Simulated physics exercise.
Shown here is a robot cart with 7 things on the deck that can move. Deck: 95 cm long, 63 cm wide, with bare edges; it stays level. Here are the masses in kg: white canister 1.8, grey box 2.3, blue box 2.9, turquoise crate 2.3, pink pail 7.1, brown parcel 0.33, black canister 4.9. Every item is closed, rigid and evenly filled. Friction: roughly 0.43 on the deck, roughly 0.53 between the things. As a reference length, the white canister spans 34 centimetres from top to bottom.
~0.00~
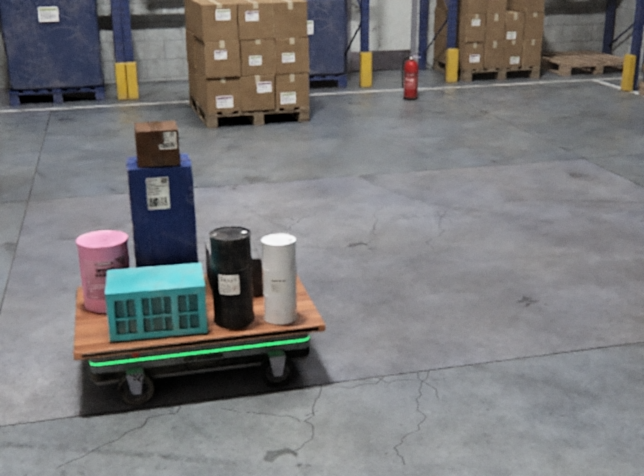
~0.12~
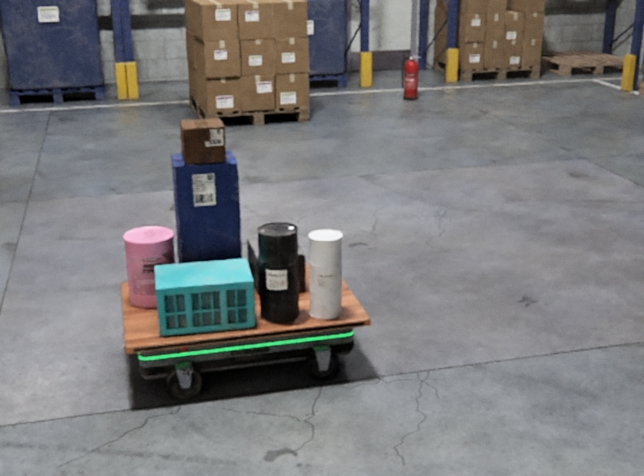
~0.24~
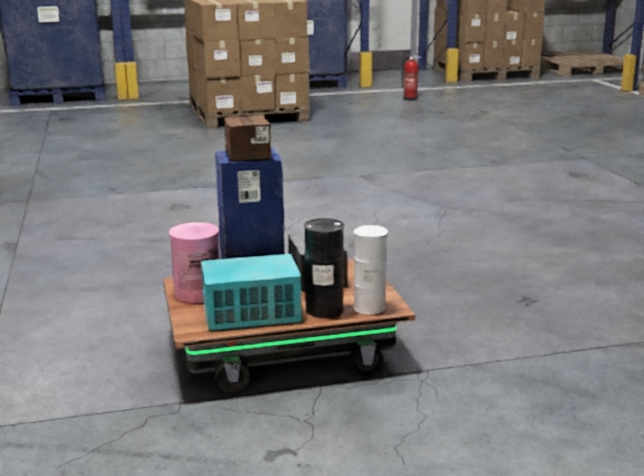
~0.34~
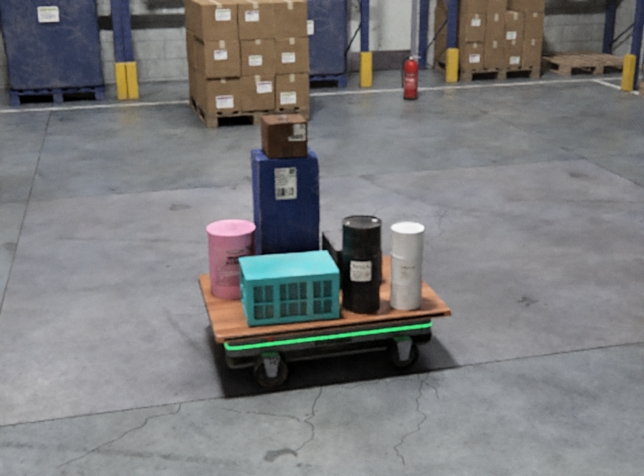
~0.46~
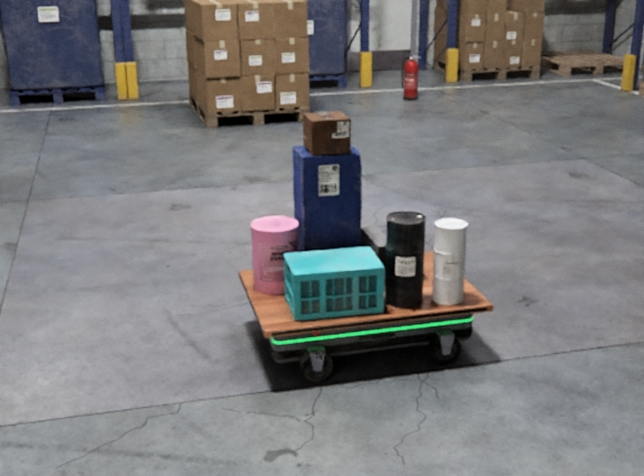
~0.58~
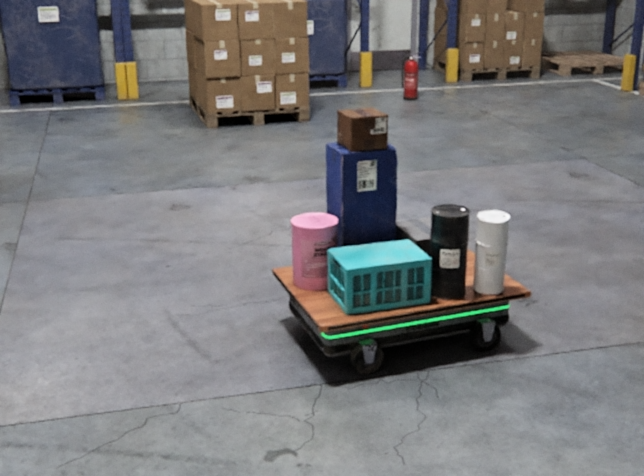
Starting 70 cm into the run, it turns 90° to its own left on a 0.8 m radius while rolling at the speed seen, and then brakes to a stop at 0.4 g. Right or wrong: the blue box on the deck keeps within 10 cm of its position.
Right.
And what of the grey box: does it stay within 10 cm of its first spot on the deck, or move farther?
In the end the grey box has moved.
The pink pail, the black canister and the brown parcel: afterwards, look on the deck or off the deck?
Once it all settles, the pink pail stays on its surface, the black canister leaves its surface and the brown parcel stays on its surface.
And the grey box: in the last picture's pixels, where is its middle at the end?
Its middle comes to rest around (384, 158).
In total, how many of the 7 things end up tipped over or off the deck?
The number is 2.
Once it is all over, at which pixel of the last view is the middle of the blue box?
In the end it sits at around (362, 142).
Around 0.88 s, cart 141 cm along, turned 40°; white canister and black canister now off the deck; grey box shifted 13 cm.
Around 1.18 s, cart 189 cm along, turned 74°; grey box shifted 20 cm.
Around 1.48 s, cart 236 cm along, turned 90°; grey box shifted 20 cm.
Finally (2.3 s), off the deck, white canister and black canister; not toppled but over 10 cm from the start, grey box; the other 4 still in place (within 10 cm). In the last view, blue box near (362, 142).
